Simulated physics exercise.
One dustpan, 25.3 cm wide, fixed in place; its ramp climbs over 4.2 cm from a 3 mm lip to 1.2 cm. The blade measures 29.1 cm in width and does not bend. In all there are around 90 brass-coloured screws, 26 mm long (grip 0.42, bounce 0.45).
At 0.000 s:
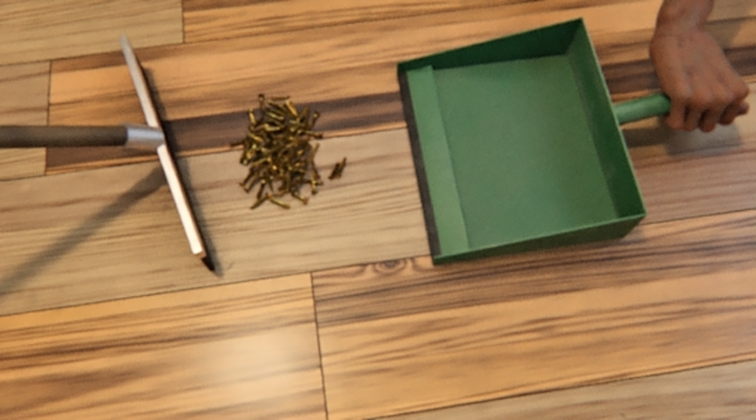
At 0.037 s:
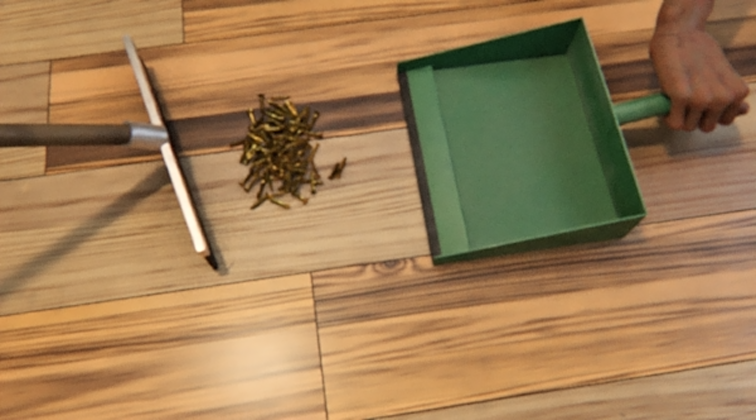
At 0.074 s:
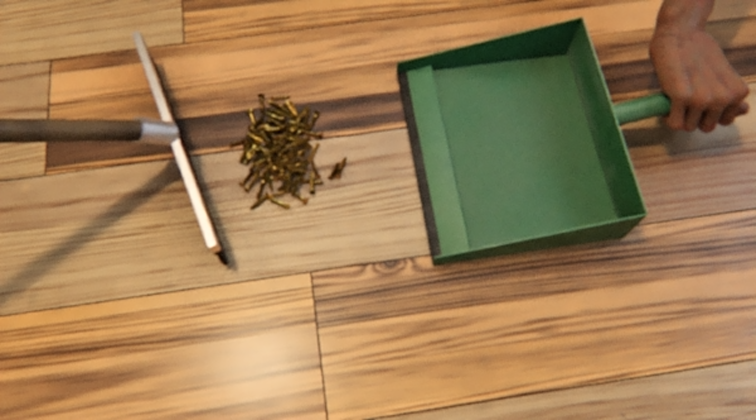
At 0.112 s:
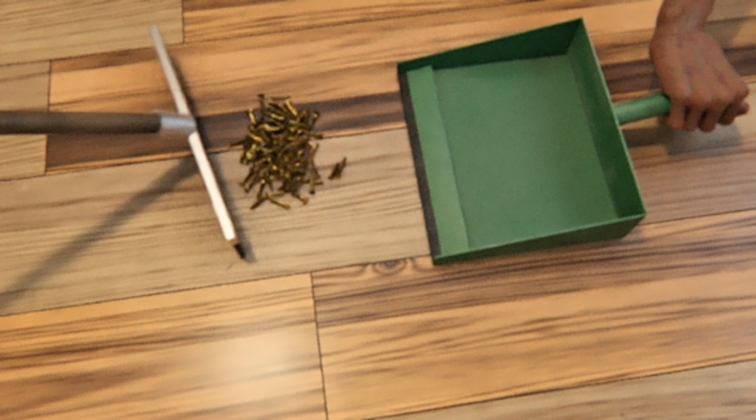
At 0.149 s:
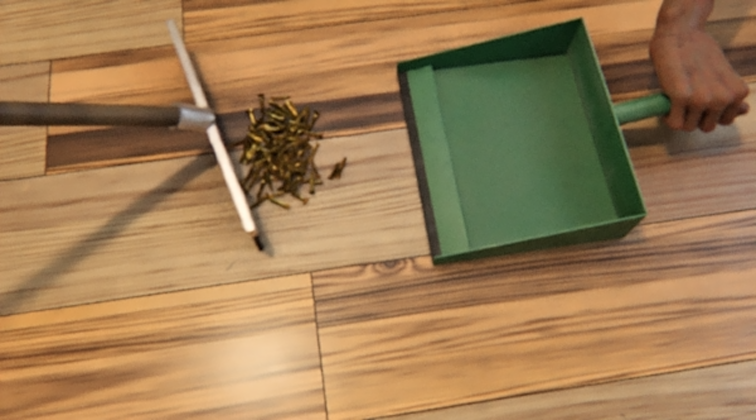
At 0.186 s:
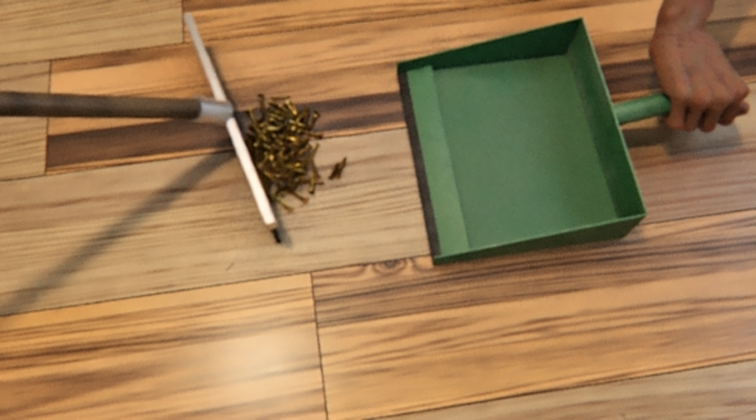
A hand holds a green dustpan while a blade slides right into a pile of screws.
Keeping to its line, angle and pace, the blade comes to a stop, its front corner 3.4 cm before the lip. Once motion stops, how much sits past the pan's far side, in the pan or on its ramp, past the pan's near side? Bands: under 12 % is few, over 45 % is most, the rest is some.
Past the pan's far side: Some; in the pan or on its ramp: Few; past the pan's near side: Few.
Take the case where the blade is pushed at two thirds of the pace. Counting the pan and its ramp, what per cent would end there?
It would be around 0 percent.
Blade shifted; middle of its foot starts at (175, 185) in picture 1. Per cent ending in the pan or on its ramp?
About 0 per cent.
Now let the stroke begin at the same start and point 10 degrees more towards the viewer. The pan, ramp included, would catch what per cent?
I'd expect close to 0 percent.
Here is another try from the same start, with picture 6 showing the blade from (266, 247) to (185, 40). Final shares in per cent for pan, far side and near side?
Split: Pan = 5, far = 10, near = 0.
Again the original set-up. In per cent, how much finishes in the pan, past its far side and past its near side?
The far side gets 20, the pan 0 and the near side 0.
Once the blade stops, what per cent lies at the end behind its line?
Estimate: Near 0 %.
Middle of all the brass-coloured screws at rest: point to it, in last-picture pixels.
Around (382, 107).
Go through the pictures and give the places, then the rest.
The first frame shows blade from (200, 253) to (127, 45), moved 0.0 cm, 0 of the pieces shifted so far; middle of the pieces at (276, 150); pan at (521, 149).
The second frame shows blade from (203, 251) to (130, 44), moved 0.4 cm, 0 of the pieces shifted so far; middle of the pieces at (276, 150).
The third frame shows blade from (214, 247) to (140, 40), moved 1.6 cm, 0 of the pieces shifted so far; middle of the pieces at (276, 150).
The fourth frame shows blade from (233, 239) to (156, 35), moved 3.6 cm, 0 of the pieces shifted so far; middle of the pieces at (276, 150).
The fifth frame shows blade from (252, 231) to (173, 29), moved 5.8 cm, 0 of the pieces shifted so far; middle of the pieces at (276, 150).
The sixth frame shows blade from (271, 224) to (190, 23), moved 7.9 cm, 18 of the pieces shifted so far; middle of the pieces at (278, 149); pan at (521, 149). Its pace works out near 0.58 m/s, heading 16 degrees away from the viewer's side.
After 0.31 s, middle of the blade 14 cm from the lip; 0 % over the lip, far side 5 %, near side 0 %.
After 0.40 s, middle of the blade 9 cm from the lip; 0 % over the lip, far side 15 %, near side 0 %.
After 0.62 s, middle of the blade 7 cm from the lip; 0 % over the lip, far side 20 %, near side 0 %.
At rest (1.0 s), far side 20 %, pan 0 %, near side 0 %, in front of the lip or behind the blade 80 %.
